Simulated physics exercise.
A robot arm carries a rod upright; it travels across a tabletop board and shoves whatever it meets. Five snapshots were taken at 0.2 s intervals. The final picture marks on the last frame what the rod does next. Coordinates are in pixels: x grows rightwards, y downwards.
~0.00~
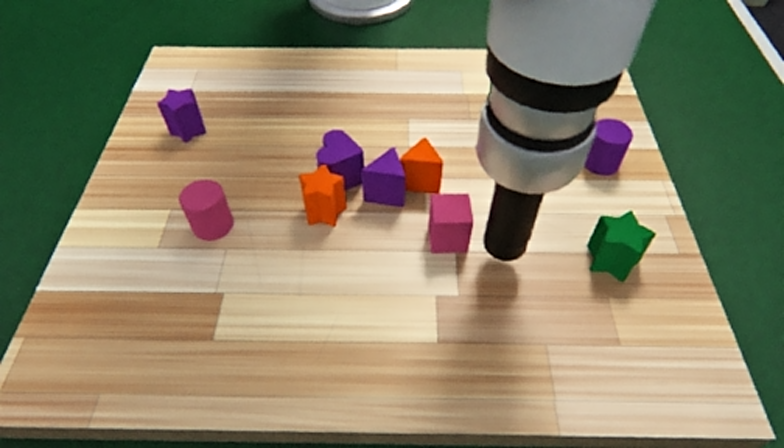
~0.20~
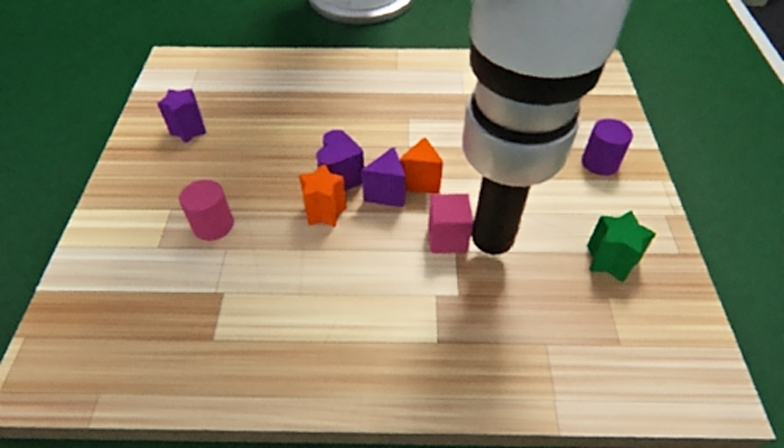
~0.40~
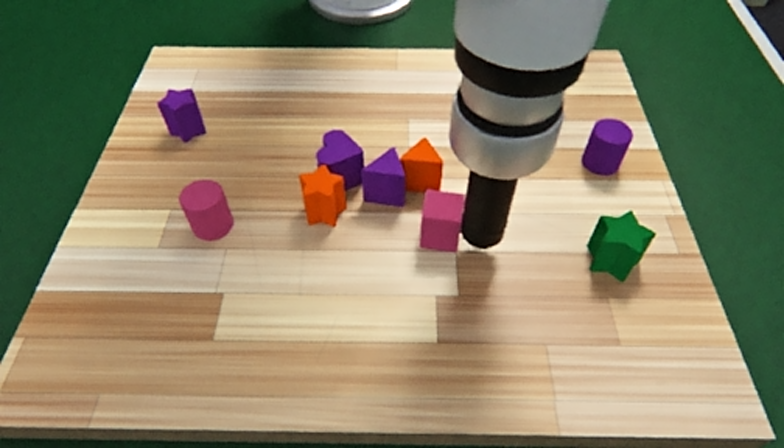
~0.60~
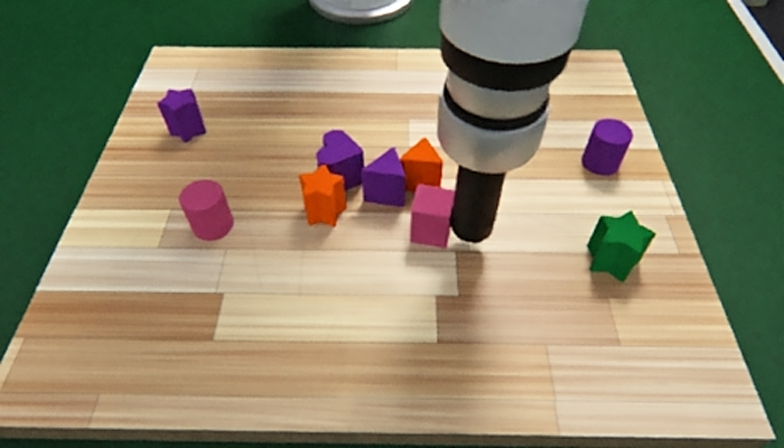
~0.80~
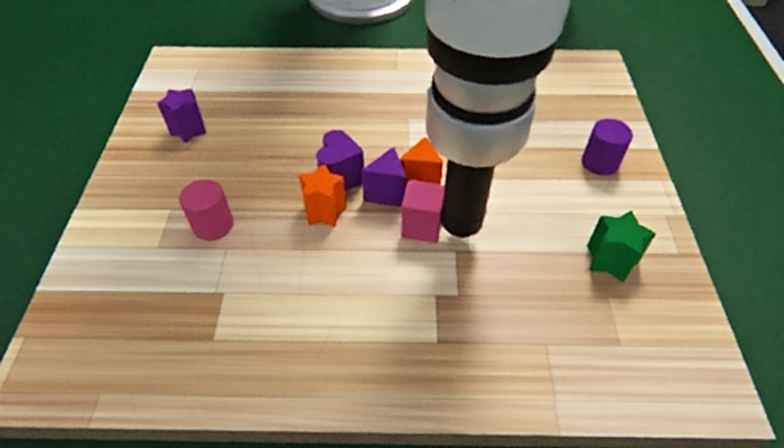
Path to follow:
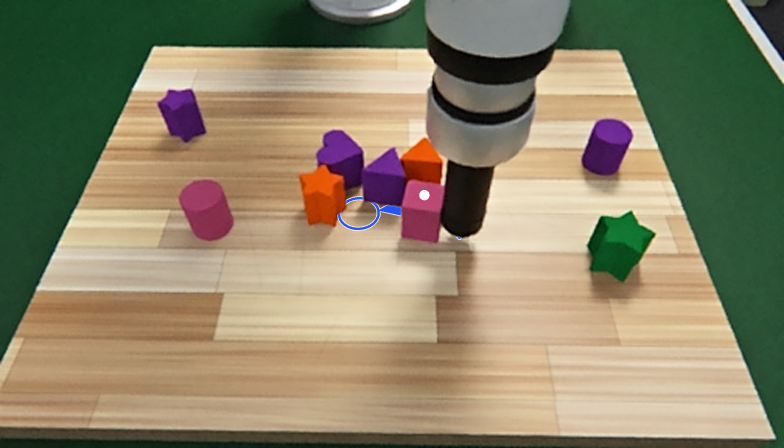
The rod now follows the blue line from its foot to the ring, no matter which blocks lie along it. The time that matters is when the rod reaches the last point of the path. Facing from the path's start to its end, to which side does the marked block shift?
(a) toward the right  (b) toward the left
It's b.
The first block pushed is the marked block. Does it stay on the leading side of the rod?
Before the rod.
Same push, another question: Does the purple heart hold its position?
I expect not.
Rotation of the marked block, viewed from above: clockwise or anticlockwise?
The turn is anti-clockwise.
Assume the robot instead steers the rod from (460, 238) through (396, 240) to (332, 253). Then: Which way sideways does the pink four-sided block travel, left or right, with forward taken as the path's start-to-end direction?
It is displaced to the right.
Path on the board, from (460, 238) via (434, 213) and (397, 208), ending at (359, 213); the dot is on the pink four-sided block.
On the path given first. One third of the way, rod (435, 196); purple triangle (385, 160); pink four-sided block (396, 186), turned 25° anticlockwise.
Two thirds of the way, rod (397, 192); purple heart (333, 144); purple triangle (367, 153); pink four-sided block (360, 189), turned 40° anticlockwise.
At the end, rod (358, 197); orange star block (300, 179), turned 30° clockwise; purple heart (317, 135), turned 20° clockwise; purple triangle (338, 154), turned 35° clockwise; pink four-sided block (323, 202), turned 50° anticlockwise.
